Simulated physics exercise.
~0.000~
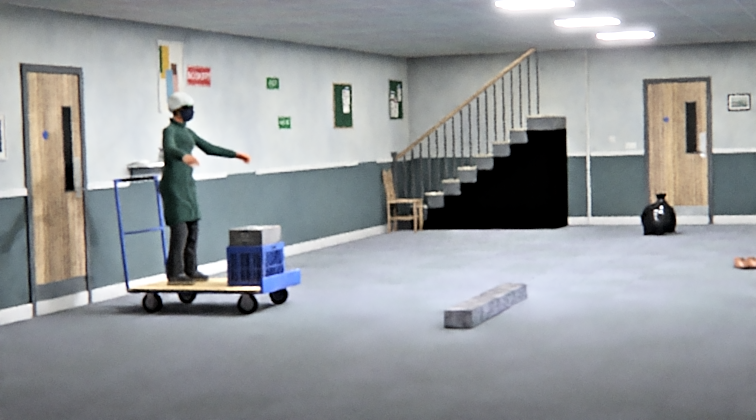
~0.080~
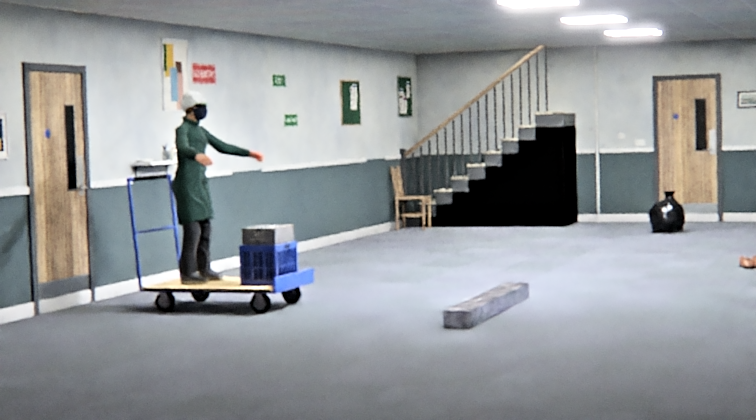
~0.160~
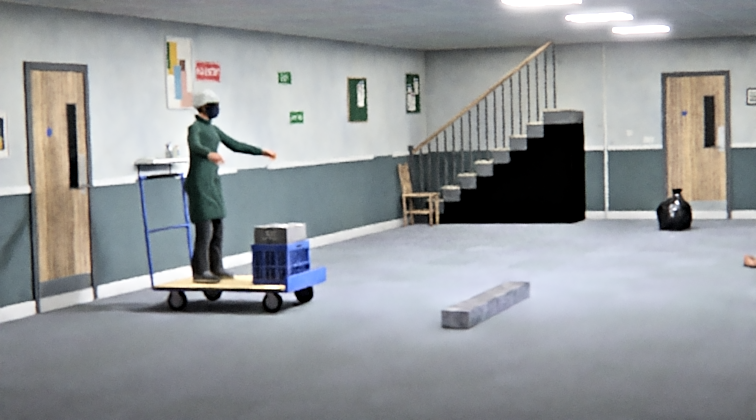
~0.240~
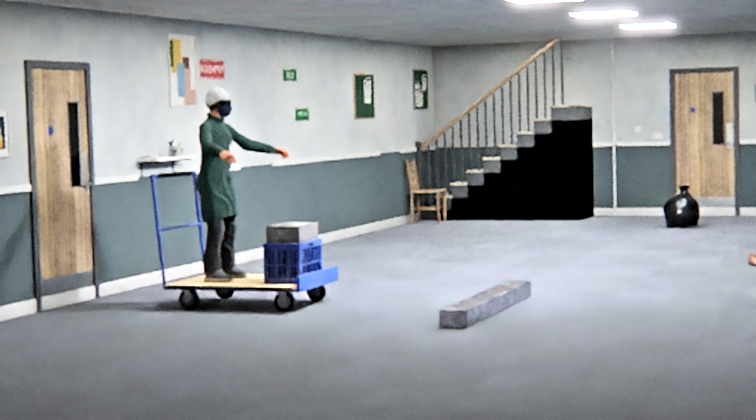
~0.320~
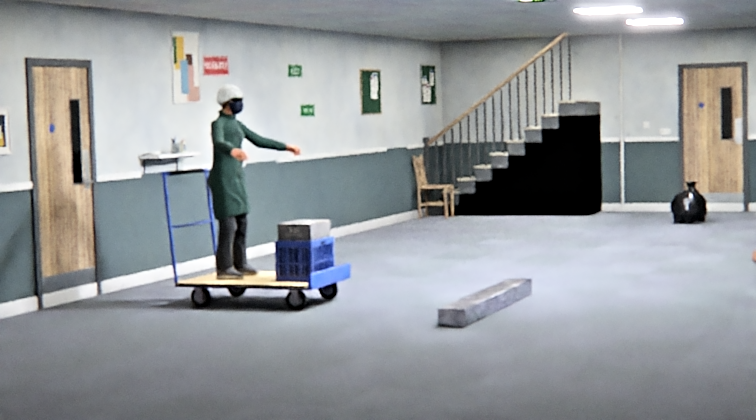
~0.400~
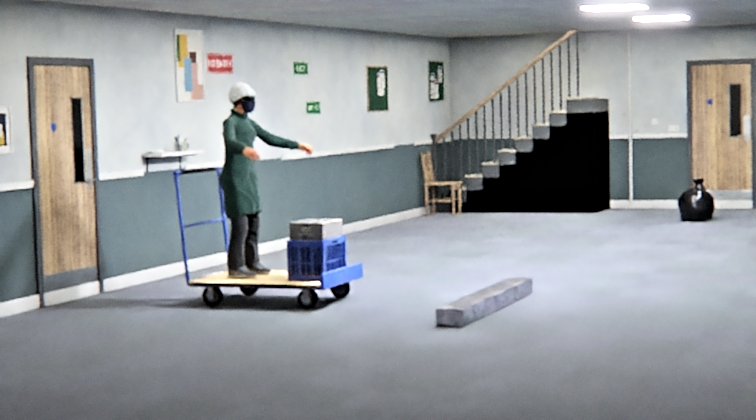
The video shows a masked person in a green coat standing with arms outstretched on a flatbed trolley, behind a blue crate topped by a grey parcel, as it rolls steadily right towards a beam on the floor.
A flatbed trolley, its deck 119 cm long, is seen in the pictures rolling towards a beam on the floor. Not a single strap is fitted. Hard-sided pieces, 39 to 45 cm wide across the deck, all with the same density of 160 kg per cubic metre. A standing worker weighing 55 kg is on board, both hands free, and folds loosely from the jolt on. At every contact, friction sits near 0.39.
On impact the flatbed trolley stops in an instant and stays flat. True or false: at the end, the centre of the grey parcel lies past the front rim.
True.
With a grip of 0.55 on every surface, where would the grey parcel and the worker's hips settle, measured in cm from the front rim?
In that case, behind the front rim: Grey at 0 cm, hips at 70 cm.
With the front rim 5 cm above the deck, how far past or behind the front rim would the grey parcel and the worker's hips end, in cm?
Grey 50 past, hips 50 behind.
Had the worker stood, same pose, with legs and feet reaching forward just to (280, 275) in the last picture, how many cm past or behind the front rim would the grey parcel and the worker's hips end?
Grey 50 past, hips 40 behind.
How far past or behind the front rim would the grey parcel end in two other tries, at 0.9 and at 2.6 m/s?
Roughly 10 cm behind the front rim on the first try and 160 cm past it on the second.
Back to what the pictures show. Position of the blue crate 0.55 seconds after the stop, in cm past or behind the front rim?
Behind the rim, near 20 cm.
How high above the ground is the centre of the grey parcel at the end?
Some 15 cm up.
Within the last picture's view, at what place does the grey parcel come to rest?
Roughly pixel (511, 290).
Impact comes at 1.32 s.
After 1.87 s the grey parcel is 18 cm past the rim, tilted 80°, near (507, 272) in the last picture's view.
After 2.32 s the grey parcel is 21 cm past the rim, tilted 95°, near (512, 290) in the last picture's view.
Final state at 2.8 s, past the rim, grey parcel; behind it, blue crate and the worker's hips.
